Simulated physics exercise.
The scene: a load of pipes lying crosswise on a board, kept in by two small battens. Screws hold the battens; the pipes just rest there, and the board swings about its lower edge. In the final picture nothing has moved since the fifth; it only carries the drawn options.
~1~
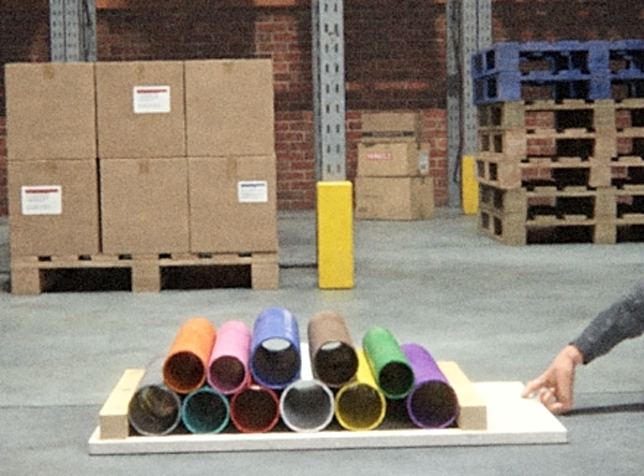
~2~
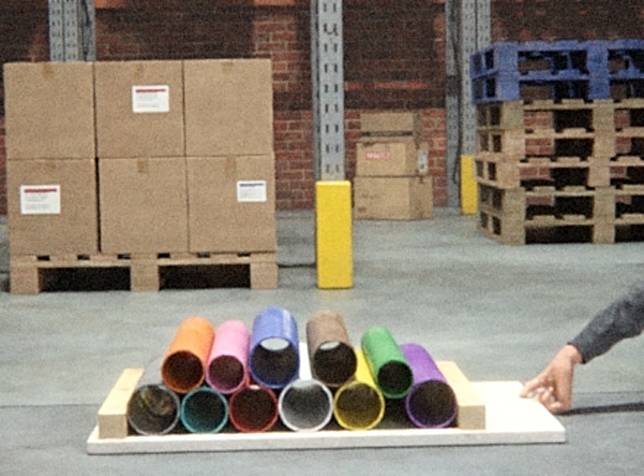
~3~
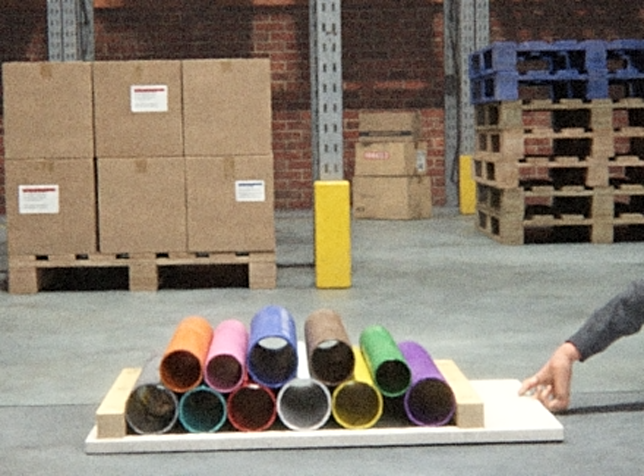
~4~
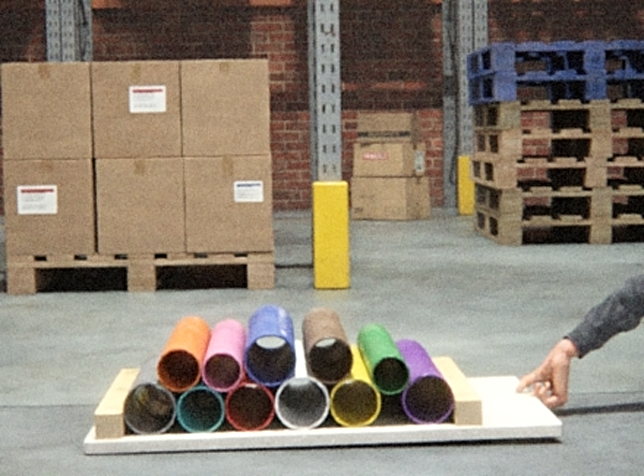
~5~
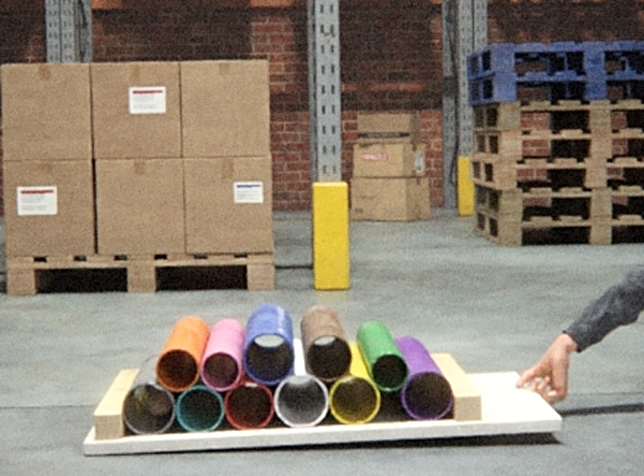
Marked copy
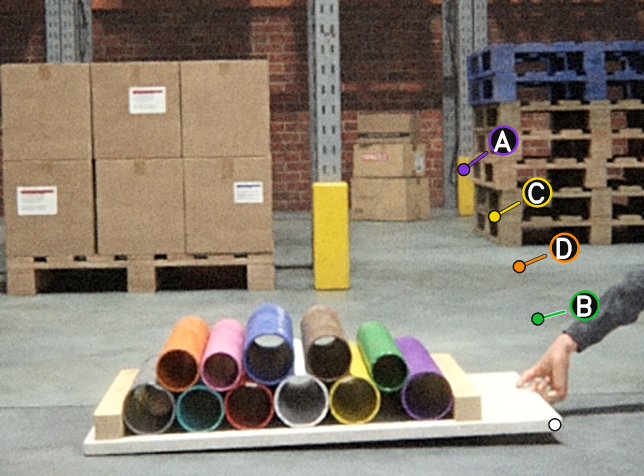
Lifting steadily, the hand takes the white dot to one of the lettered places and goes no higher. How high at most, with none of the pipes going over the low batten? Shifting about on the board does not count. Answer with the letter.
The answer is mark C.
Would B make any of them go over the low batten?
No, at B.
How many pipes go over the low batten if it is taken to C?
It comes to none.
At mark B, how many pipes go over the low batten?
The count is none.
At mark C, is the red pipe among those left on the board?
The red pipe: Yes.
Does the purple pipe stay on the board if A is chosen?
Yes, with A.
On the marked copy, A at (464, 170); B at (538, 319); C at (494, 217); D at (520, 267); the white dot at (555, 425).
With C. Early on, board at 17°.
Further on, board at 28°.
At the end, board at 28°, none over the low batten.
As for the rest, A five over the low batten; B none over the low batten; D none over the low batten.
